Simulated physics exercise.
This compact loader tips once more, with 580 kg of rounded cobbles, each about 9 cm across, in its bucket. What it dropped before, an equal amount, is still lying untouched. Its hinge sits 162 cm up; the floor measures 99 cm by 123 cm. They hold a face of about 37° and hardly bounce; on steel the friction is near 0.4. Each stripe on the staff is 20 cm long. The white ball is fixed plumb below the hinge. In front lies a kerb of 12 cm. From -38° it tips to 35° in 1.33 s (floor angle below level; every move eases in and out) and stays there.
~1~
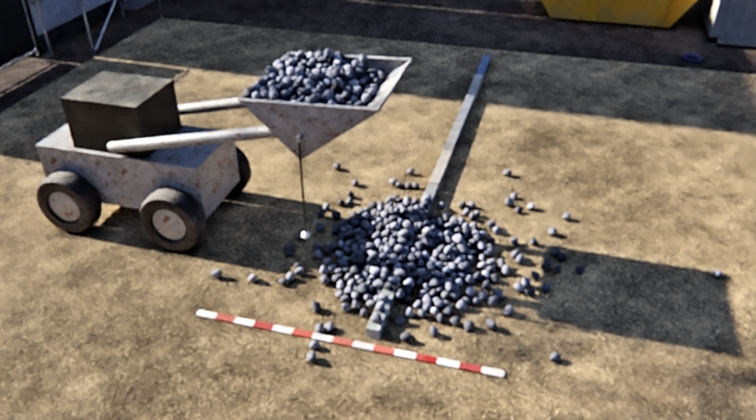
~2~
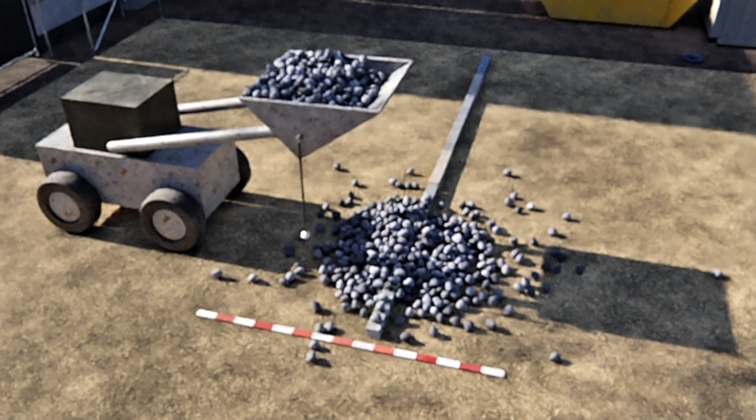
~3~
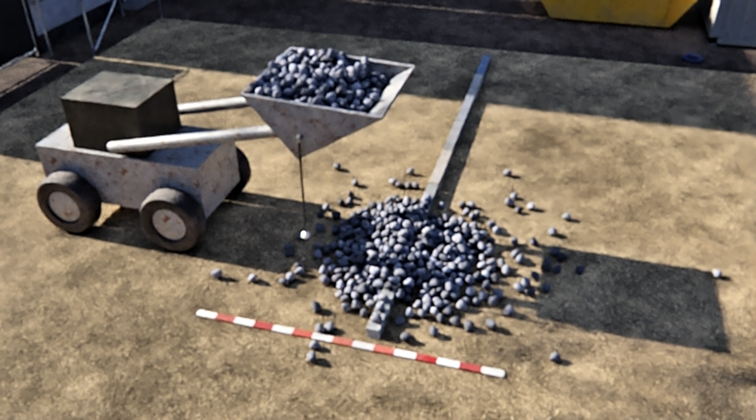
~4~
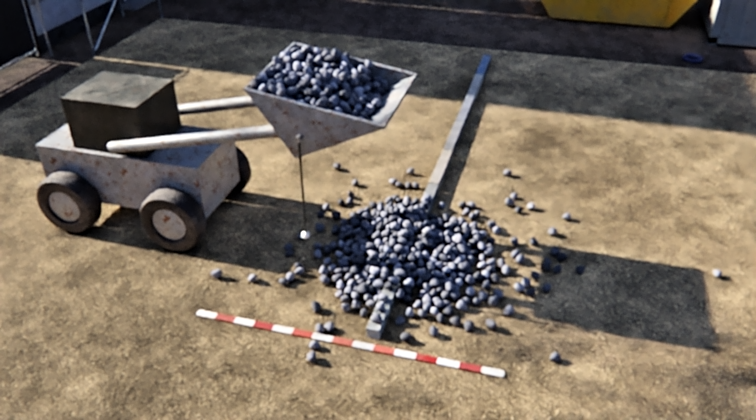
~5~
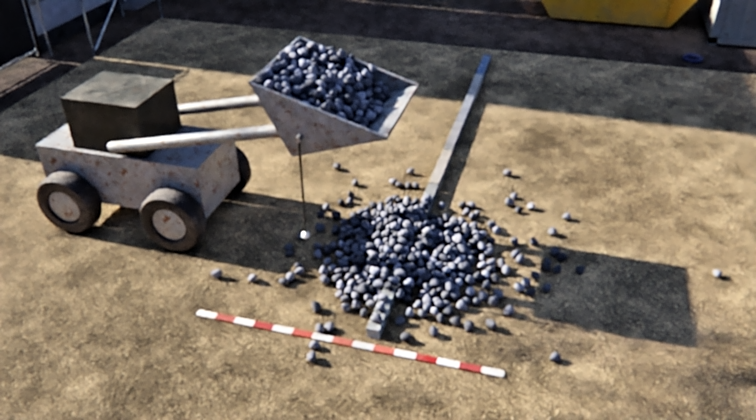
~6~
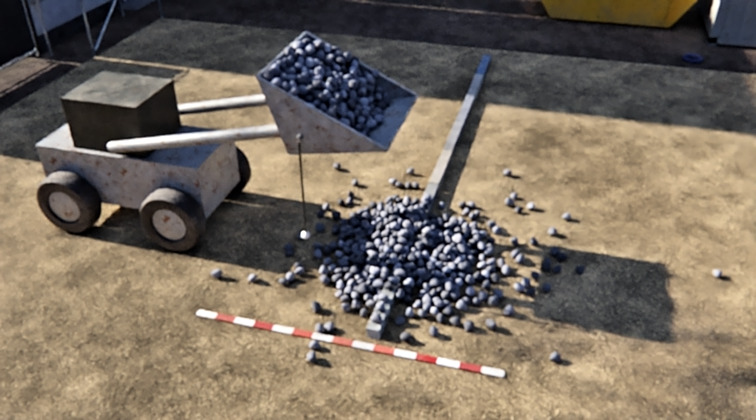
The loader's bucket, full of dark rounded stones, tilts steadily forward above a scattered stone pile.
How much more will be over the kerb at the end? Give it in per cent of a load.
Some 89 per cent is added.
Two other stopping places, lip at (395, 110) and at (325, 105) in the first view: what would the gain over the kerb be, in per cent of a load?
About 100 and 25 per cent.
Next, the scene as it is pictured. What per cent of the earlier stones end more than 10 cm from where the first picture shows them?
About 30 per cent.
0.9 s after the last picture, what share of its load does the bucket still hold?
It holds some 60 per cent.
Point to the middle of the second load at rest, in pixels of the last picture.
Their middle is at about (451, 249).
Then, 0.4 s after the last picture the floor is at 24°; in per cent of one load, 100 in the bucket, 58 on this side of the kerb, 42 over the kerb; the foremost stones are at (580, 270).
Then, 0.9 s after the last picture the floor is at 35°; in per cent of one load, 58 in the bucket, 87 on this side of the kerb, 55 over the kerb; the foremost stones are at (580, 270).
Then, 1.2 s after the last picture the floor is at 35°; in per cent of one load, 18 in the bucket, 86 on this side of the kerb, 96 over the kerb; the foremost stones are at (580, 270).
Then, 4.0 s after the last picture the floor is at 35°; in per cent of one load, 0 in the bucket, 69 on this side of the kerb, 131 over the kerb; the foremost stones are at (594, 300). Net gain over the kerb, 89.
